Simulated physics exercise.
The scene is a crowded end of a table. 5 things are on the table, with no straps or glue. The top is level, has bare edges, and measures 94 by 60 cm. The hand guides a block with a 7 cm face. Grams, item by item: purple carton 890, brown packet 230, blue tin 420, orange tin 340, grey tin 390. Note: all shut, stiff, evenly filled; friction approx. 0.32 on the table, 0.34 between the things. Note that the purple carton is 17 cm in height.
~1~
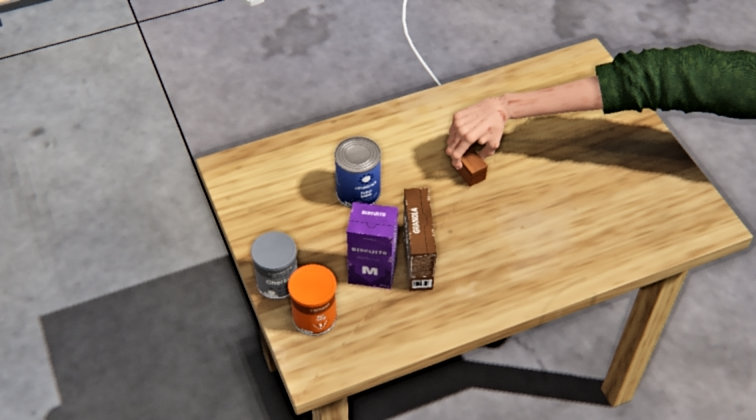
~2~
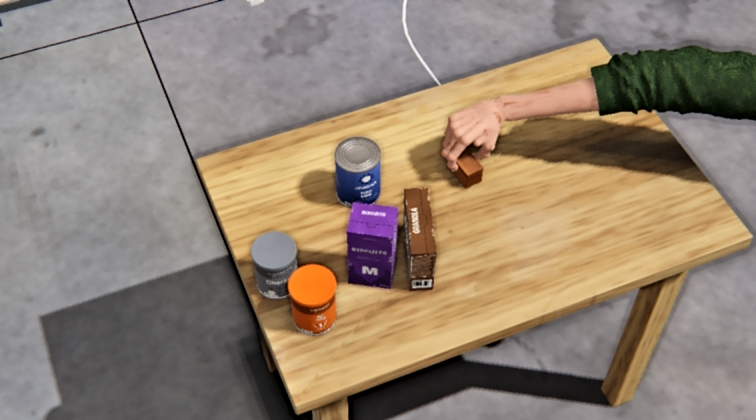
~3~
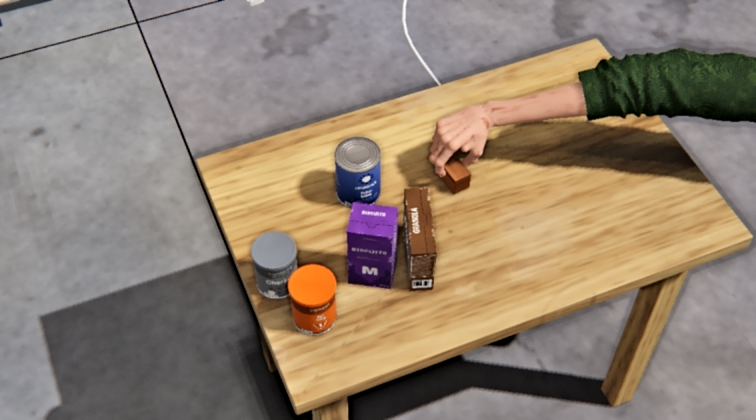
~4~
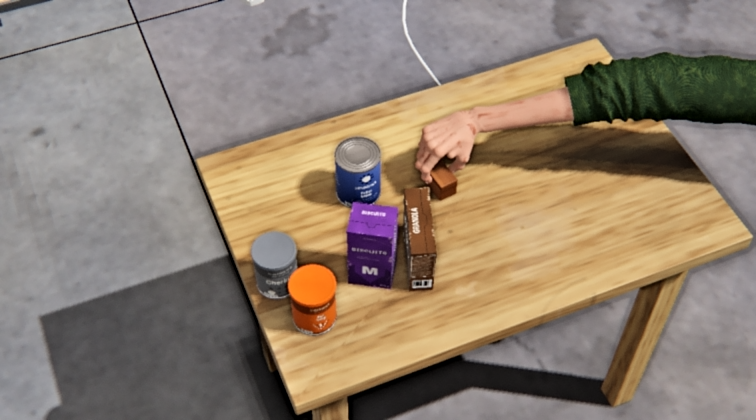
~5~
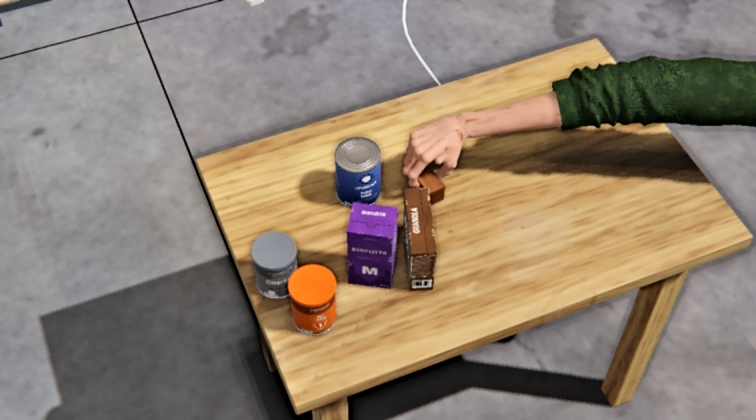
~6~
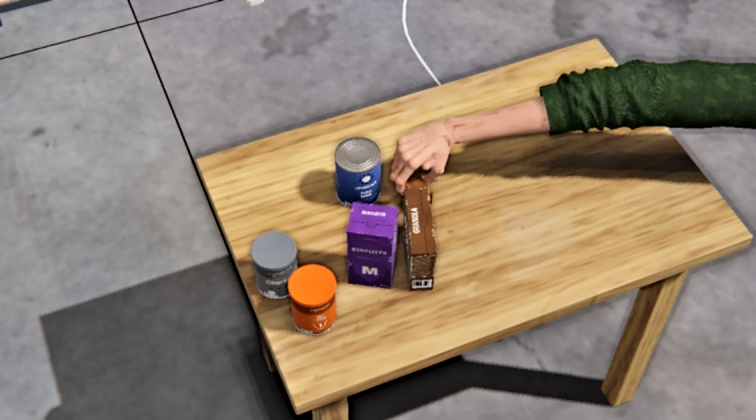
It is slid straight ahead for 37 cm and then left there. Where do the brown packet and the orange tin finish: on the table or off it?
The brown packet on the table, the orange tin on the table.
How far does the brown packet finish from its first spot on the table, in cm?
Start to finish, roughly 0 cm.
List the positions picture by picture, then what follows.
In the first frame, pusher on by 0 cm; brown packet (419, 240); orange tin (313, 301).
In the second frame, pusher on by 1 cm; grey tin (276, 266); purple carton (373, 247).
In the third frame, pusher on by 4 cm; blue tin (358, 173); grey tin (276, 266).
In the fourth frame, pusher on by 7 cm; purple carton (373, 247); blue tin (358, 173).
In the fifth frame, pusher on by 10 cm; grey tin (276, 266); purple carton (373, 247).
In the sixth frame, pusher on by 13 cm; brown packet (419, 240); orange tin (313, 301).
Then, 0.30 s after the last picture, pusher on by 18 cm.
Then, 0.70 s after the last picture, pusher on by 24 cm.
Then, 1.30 s after the last picture, pusher on by 34 cm.
At rest, all 5 in place, give or take 4 cm. Seen from the same camera at the end, brown packet near (419, 240), orange tin near (313, 301).
